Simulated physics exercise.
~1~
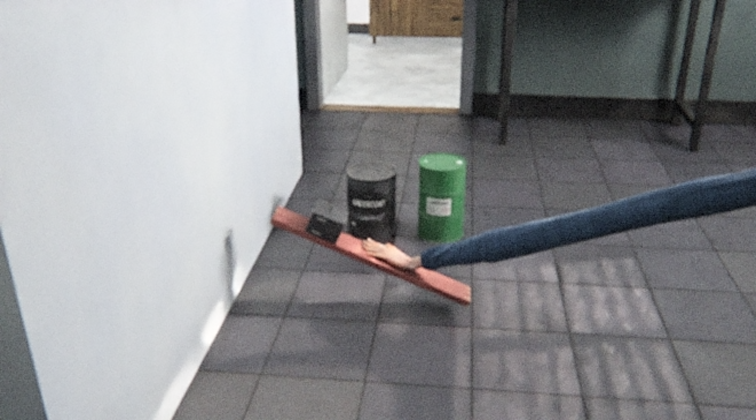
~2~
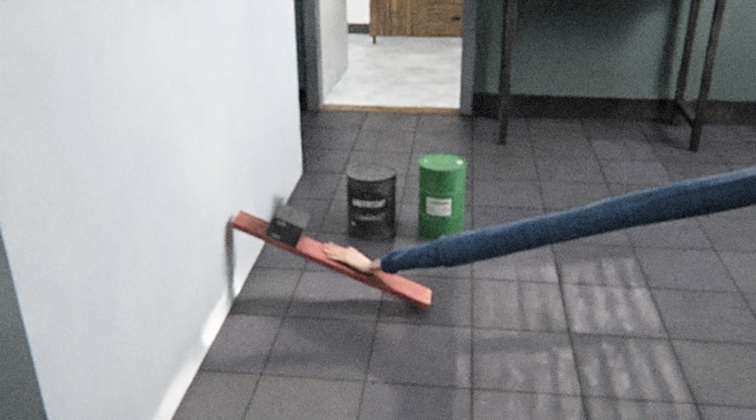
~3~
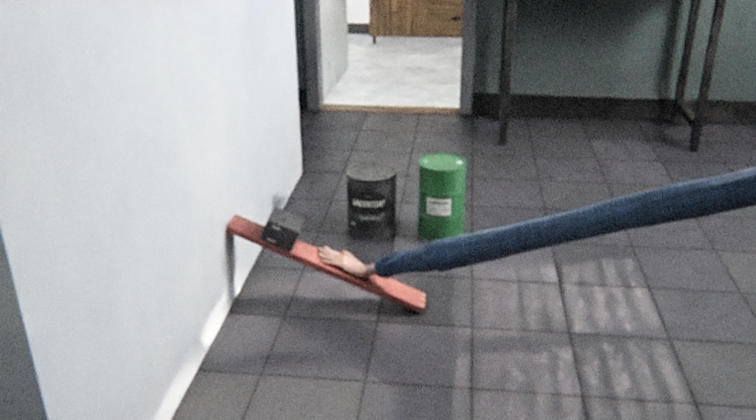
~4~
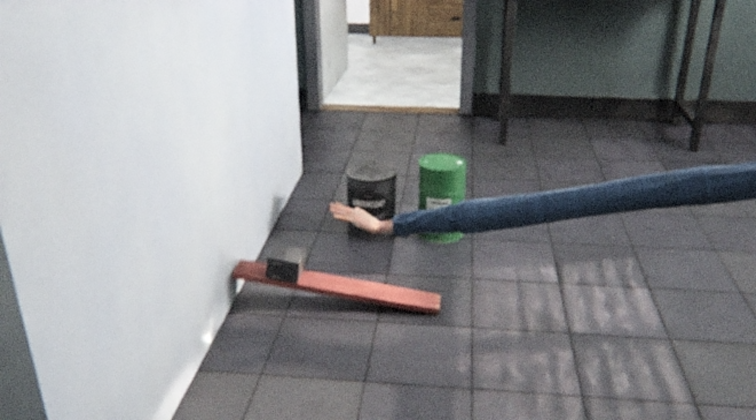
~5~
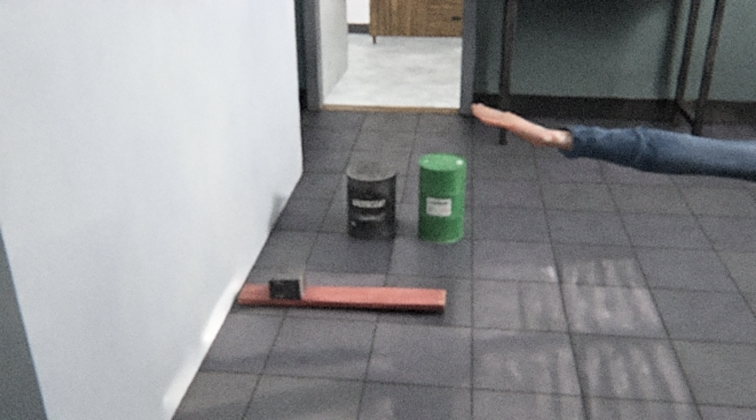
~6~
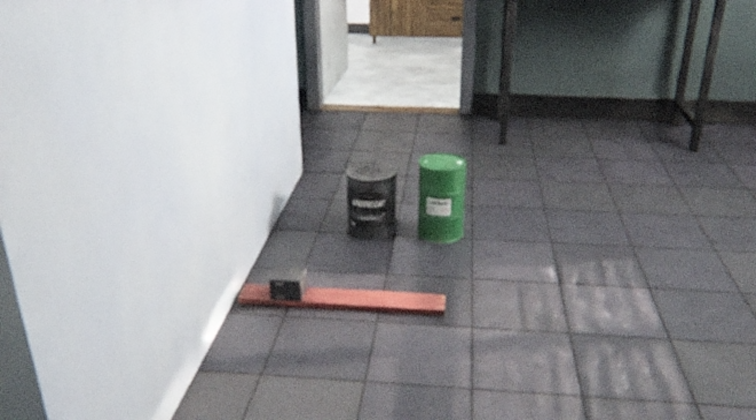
In this clip, a hand holds a tilted red plank with a small dark block on it, moves it left against a pale wall, and lets go. The plank drops and ends flat on the tiled floor, block still on top, near an unmoved black pail and green canister.
